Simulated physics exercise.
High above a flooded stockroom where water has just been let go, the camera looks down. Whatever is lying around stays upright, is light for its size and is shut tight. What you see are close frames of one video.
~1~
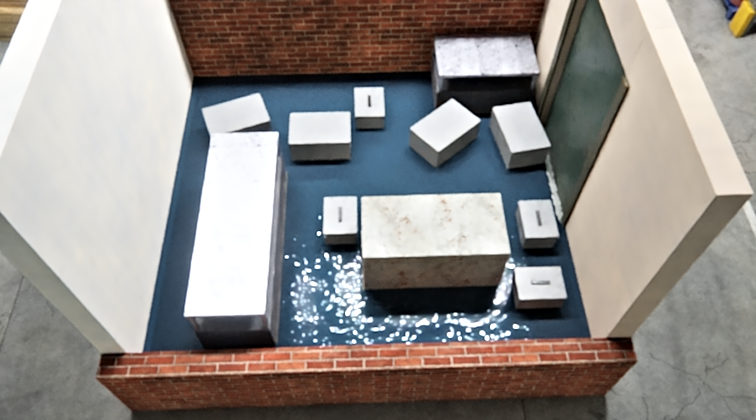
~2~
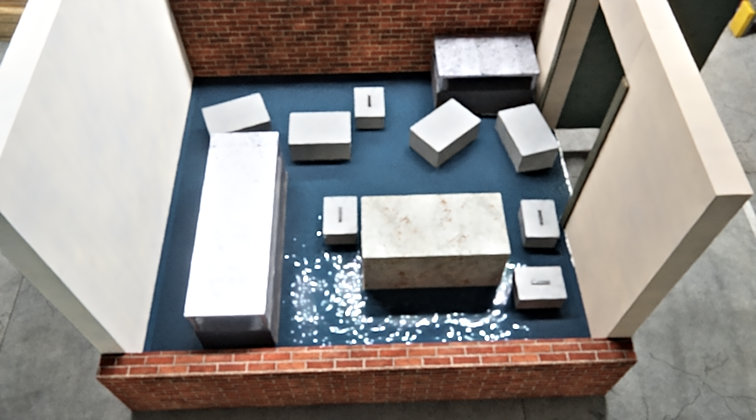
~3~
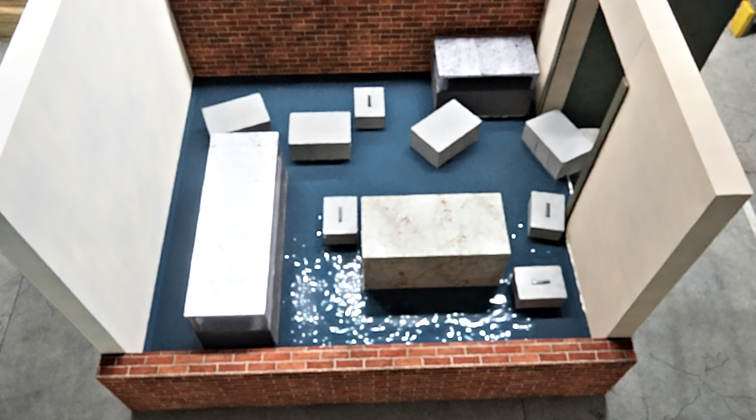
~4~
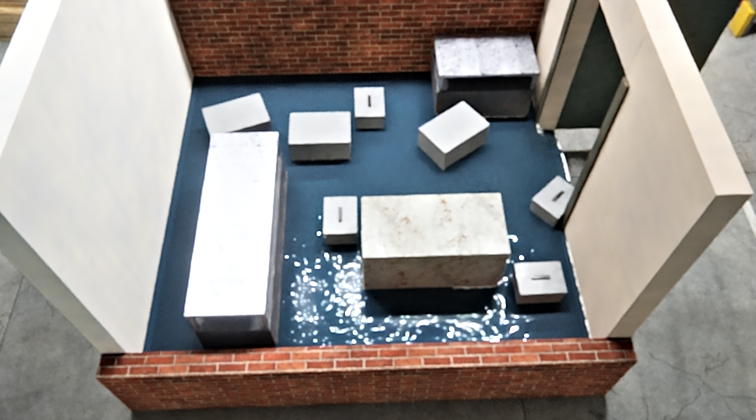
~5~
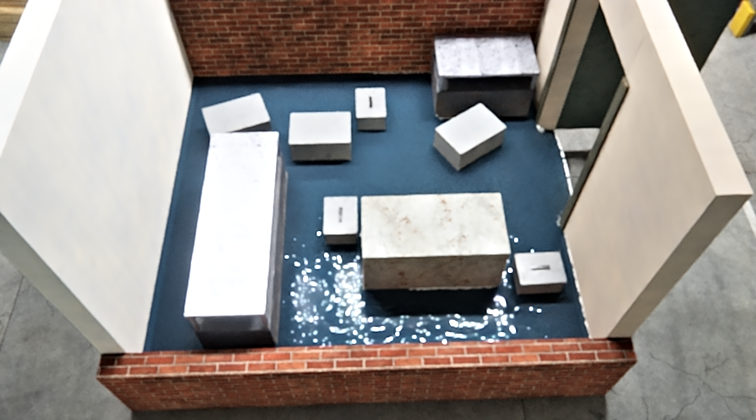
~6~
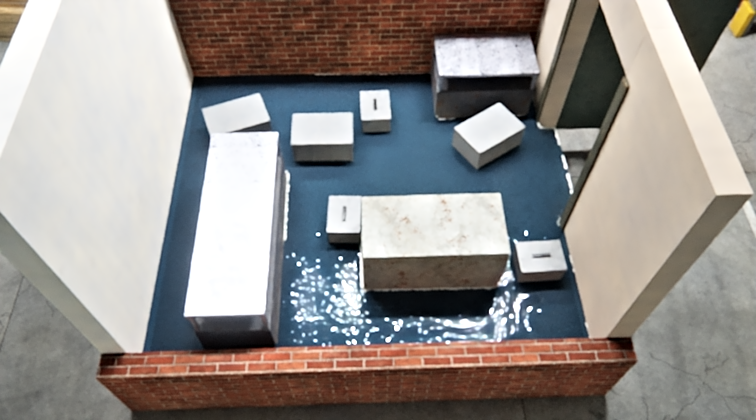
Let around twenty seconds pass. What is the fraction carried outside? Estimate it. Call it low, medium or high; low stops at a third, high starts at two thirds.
High.
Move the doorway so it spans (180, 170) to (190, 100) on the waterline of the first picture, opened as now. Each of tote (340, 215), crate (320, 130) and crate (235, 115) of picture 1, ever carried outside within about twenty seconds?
For the three items in order: Escaped, escaped, escaped.
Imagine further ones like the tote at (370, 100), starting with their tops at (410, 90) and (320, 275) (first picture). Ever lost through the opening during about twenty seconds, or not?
Taking them in turn: Flushed away, then held back.
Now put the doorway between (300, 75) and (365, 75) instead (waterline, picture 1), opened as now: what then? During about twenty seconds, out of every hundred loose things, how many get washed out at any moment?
I reckon close to 60 per cent.
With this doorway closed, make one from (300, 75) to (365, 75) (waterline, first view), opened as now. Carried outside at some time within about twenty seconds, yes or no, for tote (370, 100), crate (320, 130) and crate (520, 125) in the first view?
One after the other: Out, carried outside, kept in.
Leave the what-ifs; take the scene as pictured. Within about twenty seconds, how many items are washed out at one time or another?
The answer is 8.
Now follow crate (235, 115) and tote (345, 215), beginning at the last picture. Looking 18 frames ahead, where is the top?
Expect the tops close to (357, 138) and (543, 181).
A moment on, 3 of 8 are out; 5 afloat.
Next, 6 of 8 are out; 2 afloat.
Later, 8 of 8 are out; 0 afloat.
In the end, 8 of 8 are out; 0 afloat.
